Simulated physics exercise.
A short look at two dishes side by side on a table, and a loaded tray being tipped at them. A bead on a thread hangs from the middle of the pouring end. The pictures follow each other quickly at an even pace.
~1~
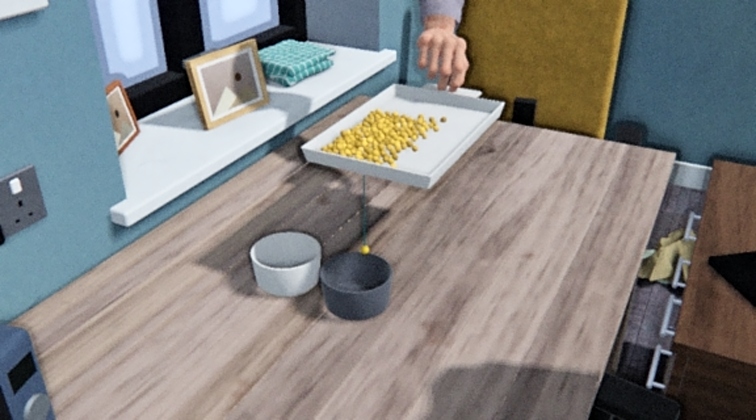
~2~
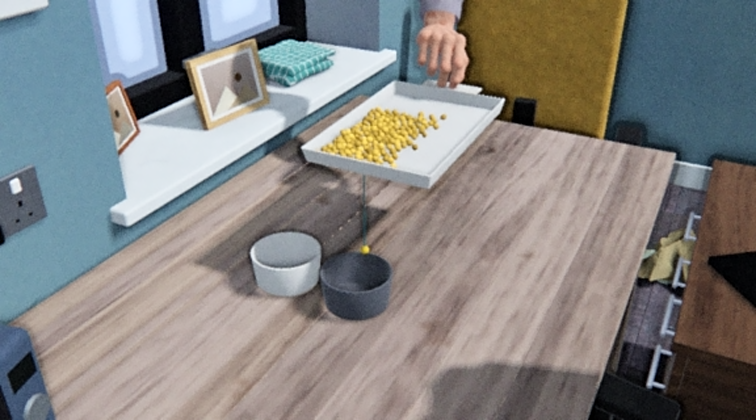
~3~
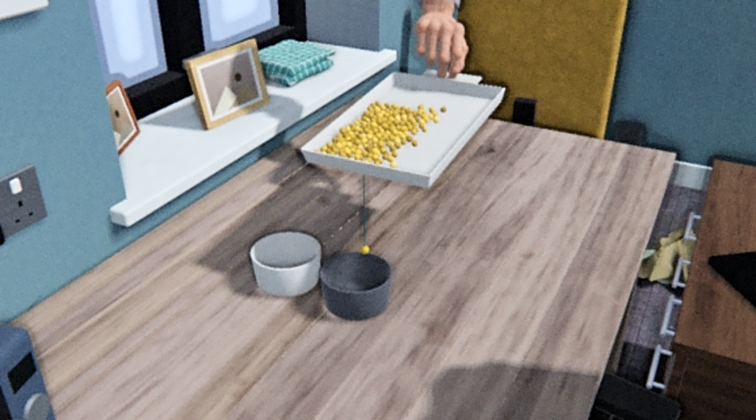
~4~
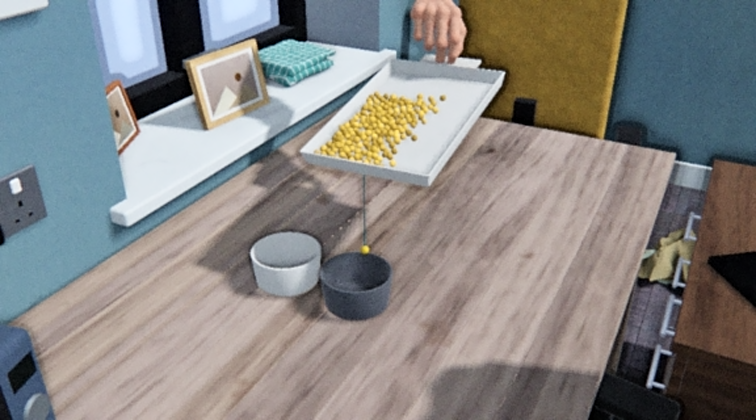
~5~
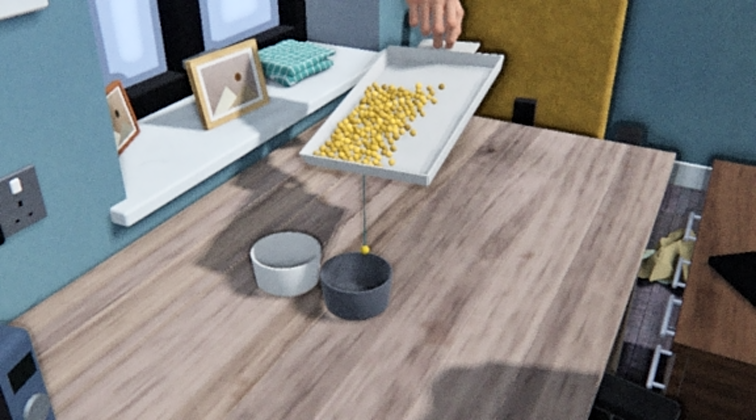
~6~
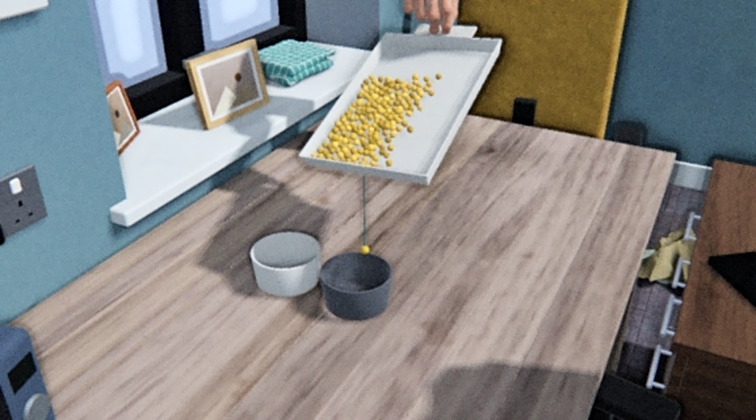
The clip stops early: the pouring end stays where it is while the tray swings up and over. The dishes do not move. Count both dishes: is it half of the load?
They take over half between them.
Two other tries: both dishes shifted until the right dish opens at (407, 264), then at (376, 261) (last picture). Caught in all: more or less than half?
In turn: Under half; under half.
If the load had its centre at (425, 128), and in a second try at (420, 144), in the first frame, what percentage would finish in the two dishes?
About 60 and 60 per cent.
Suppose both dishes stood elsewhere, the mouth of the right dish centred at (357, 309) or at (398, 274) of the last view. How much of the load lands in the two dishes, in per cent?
About 30 and 40 per cent.
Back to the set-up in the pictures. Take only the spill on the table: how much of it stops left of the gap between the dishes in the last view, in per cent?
Roughly 70 in a hundred.
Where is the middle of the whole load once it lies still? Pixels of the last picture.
Around (305, 290).
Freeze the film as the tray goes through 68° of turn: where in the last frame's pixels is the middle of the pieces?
Near (340, 135).
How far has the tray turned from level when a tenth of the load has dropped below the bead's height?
Near 105 degrees.
Soon, tray tipped steeply; nearly all on the tray; a stray few in the air.
A while on, tray tipped past a quarter turn; about a third on the tray; a small part in the right dish; a small part in the left dish; a stray few outside both; about half in the air.
Towards the end, tray tipped past a quarter turn; about a quarter in the right dish; about a third in the left dish; about a third outside both.
Finally, tray tipped past a quarter turn; about a quarter in the right dish; about a third in the left dish; about a third outside both.
